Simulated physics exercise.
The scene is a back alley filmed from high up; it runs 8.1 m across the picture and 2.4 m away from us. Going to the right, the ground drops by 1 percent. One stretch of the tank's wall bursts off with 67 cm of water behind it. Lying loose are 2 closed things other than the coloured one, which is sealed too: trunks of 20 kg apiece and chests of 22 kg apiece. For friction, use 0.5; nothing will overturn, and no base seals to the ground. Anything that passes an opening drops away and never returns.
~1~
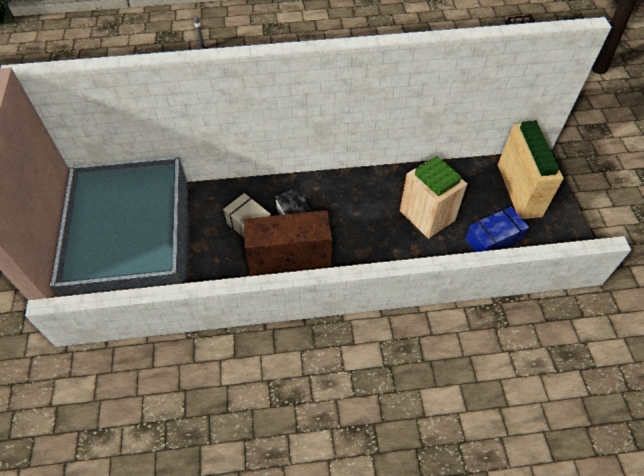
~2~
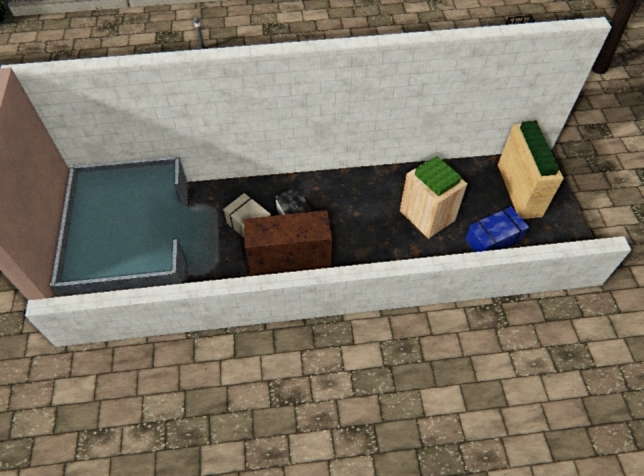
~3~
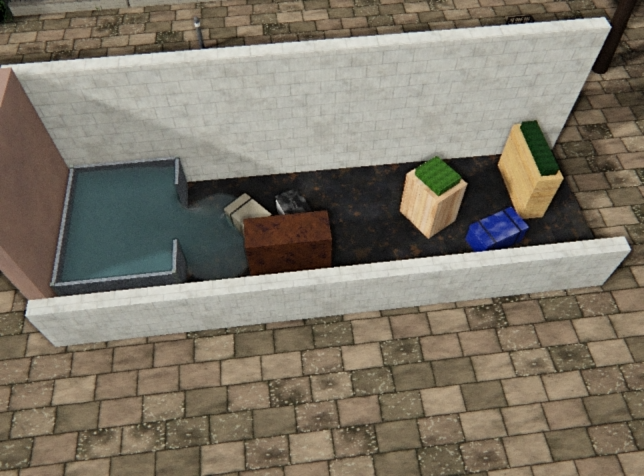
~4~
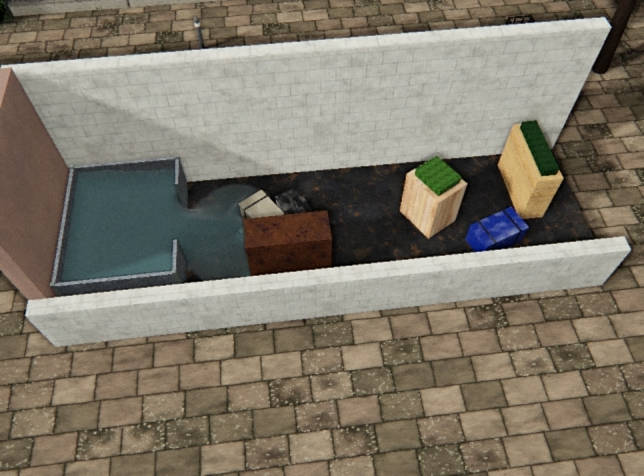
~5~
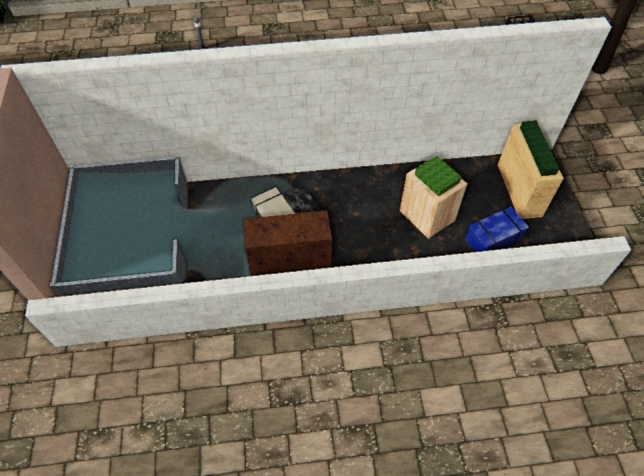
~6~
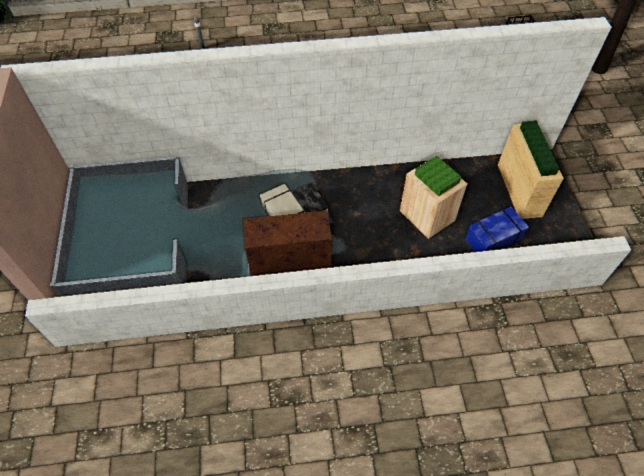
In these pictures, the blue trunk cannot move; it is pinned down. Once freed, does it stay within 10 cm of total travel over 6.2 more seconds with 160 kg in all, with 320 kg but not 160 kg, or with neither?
With 160 kg.
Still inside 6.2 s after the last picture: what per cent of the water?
Roughly 76 percent.
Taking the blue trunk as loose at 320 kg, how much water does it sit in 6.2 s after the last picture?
Close to 11 cm deep.
Then, 0.6 s after the last picture the blue trunk would be 0 cm from its start with 160 kg and 0 cm from its start with 320 kg; 0 cm of water round it then.
Then, 2.3 s after the last picture the blue trunk would be 0 cm from its start with 160 kg and 0 cm from its start with 320 kg; 11 cm of water round it then.
Then, 4.2 s after the last picture the blue trunk would be 0 cm from its start with 160 kg and 0 cm from its start with 320 kg; 13 cm of water round it then.
Then, 6.2 s after the last picture the blue trunk would be 0 cm from its start with 160 kg and 0 cm from its start with 320 kg; 11 cm of water round it then.
